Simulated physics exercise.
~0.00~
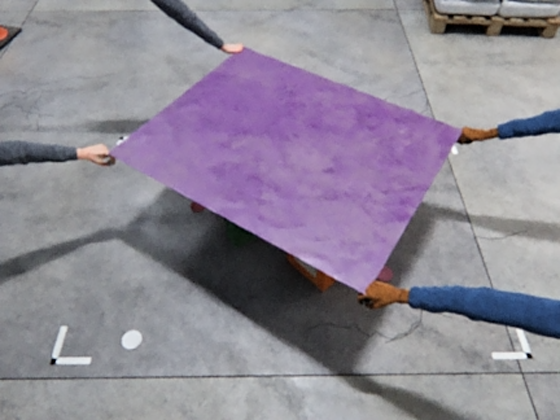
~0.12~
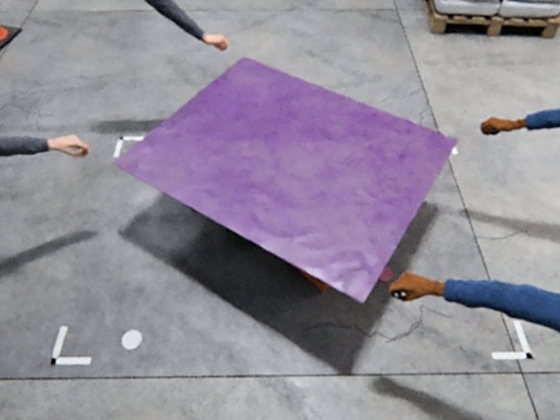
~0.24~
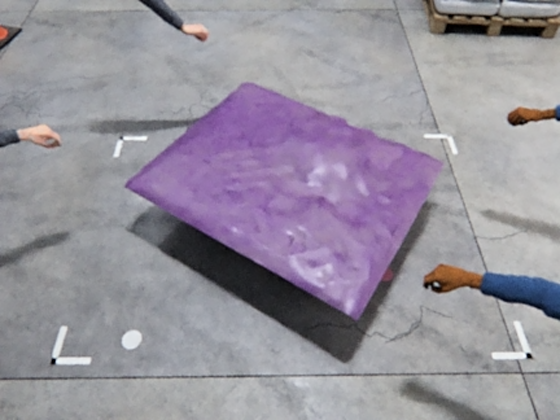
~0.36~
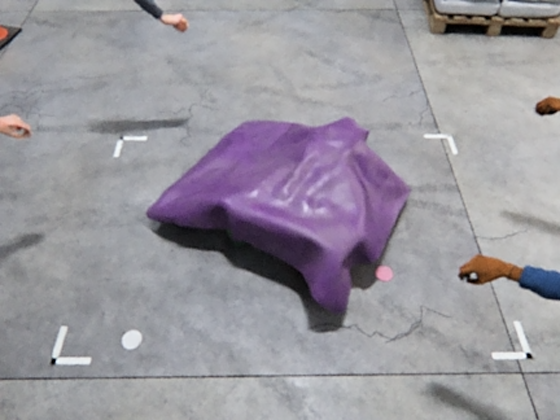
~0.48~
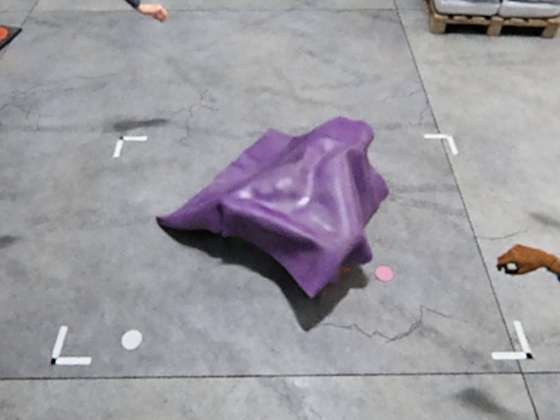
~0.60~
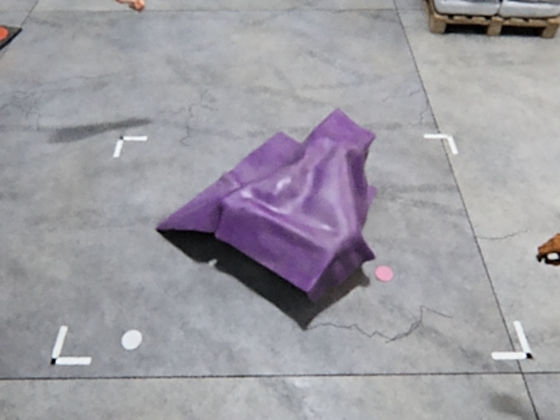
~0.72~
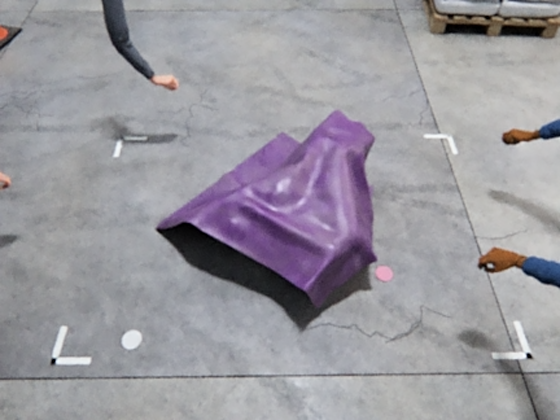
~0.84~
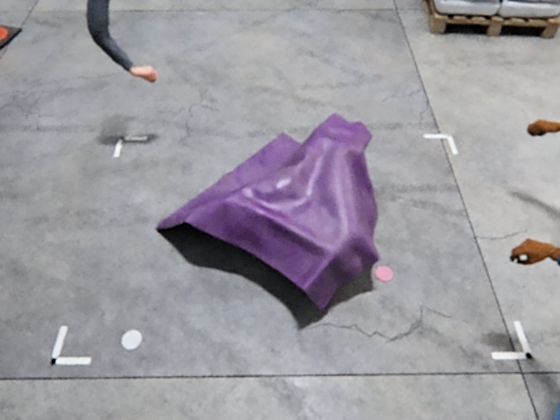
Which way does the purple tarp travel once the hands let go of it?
It moves down, sinking toward the floor until it rests draped over the things beneath it.
